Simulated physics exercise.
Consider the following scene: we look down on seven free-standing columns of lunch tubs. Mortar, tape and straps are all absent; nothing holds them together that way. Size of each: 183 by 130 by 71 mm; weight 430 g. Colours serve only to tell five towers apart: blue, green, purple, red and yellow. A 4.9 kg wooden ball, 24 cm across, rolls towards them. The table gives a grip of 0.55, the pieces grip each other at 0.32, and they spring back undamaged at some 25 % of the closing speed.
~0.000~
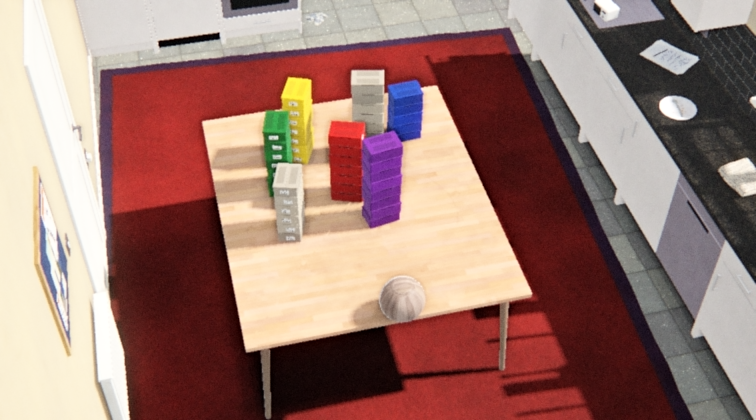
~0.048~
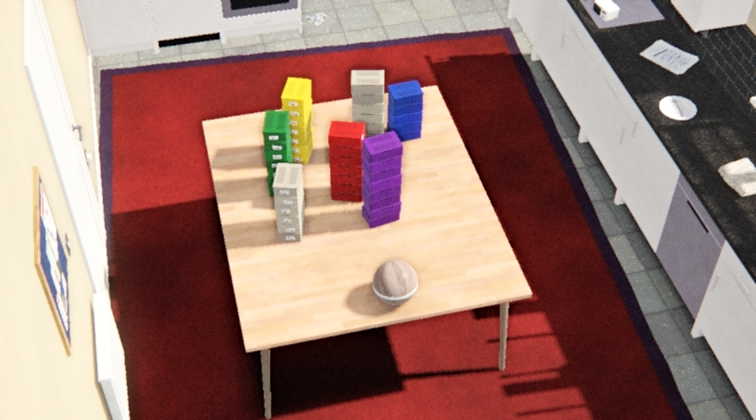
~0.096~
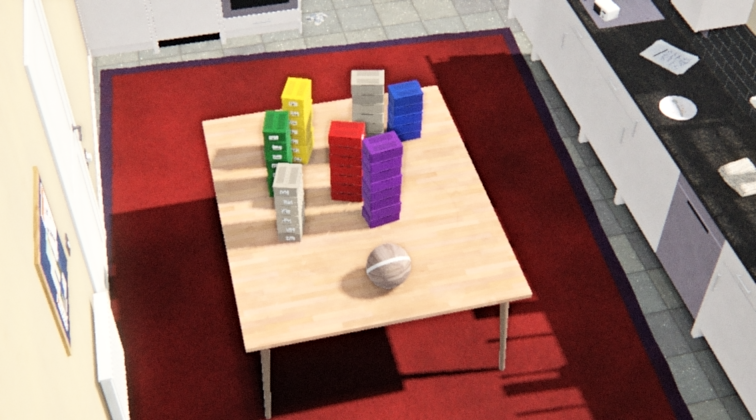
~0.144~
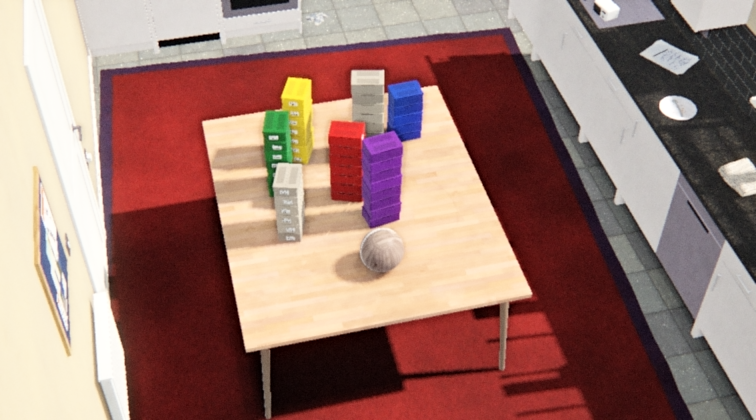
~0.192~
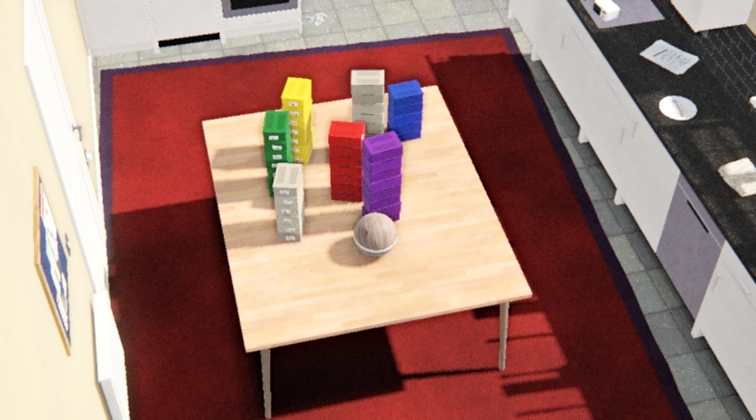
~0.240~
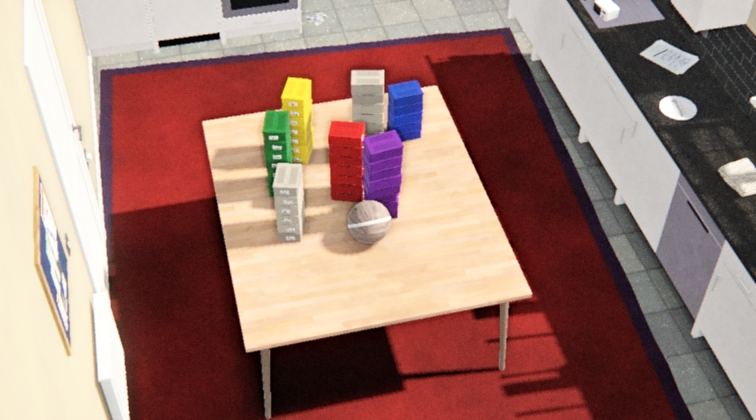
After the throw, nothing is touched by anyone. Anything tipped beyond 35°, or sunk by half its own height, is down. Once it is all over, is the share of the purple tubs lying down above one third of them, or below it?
The share is above one third.
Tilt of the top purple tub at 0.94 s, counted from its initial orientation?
About 120 degrees.
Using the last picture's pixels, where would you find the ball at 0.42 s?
Around (348, 193).
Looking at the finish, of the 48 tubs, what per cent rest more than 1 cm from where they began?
Shifted share: 45 %.
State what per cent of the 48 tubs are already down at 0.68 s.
At that instant, 20 percent.
After 0.42 s, ball still moving; none of the 8 purple tubs down (0 of 48 in all colours); top purple tub 18° from how it stood; top red tub 11 mm from its place.
After 0.68 s, ball still moving; 5 of the 8 purple tubs down (9 of 48 in all colours); top purple tub 59° from how it stood, 18 cm lower; top red tub 53° from how it stood, 10 cm lower.
After 0.94 s, ball still moving; 5 of the 8 purple tubs down (10 of 48 in all colours); top purple tub on its side; top red tub on its side.
In the end (1.7 s), ball rolling away; 5 of the 8 purple tubs down (11 of 48 in all colours); top purple tub upside down; top red tub on its side. That is 62 per cent. From the last view, middles, top purple tub near (306, 253), top red tub near (336, 196).
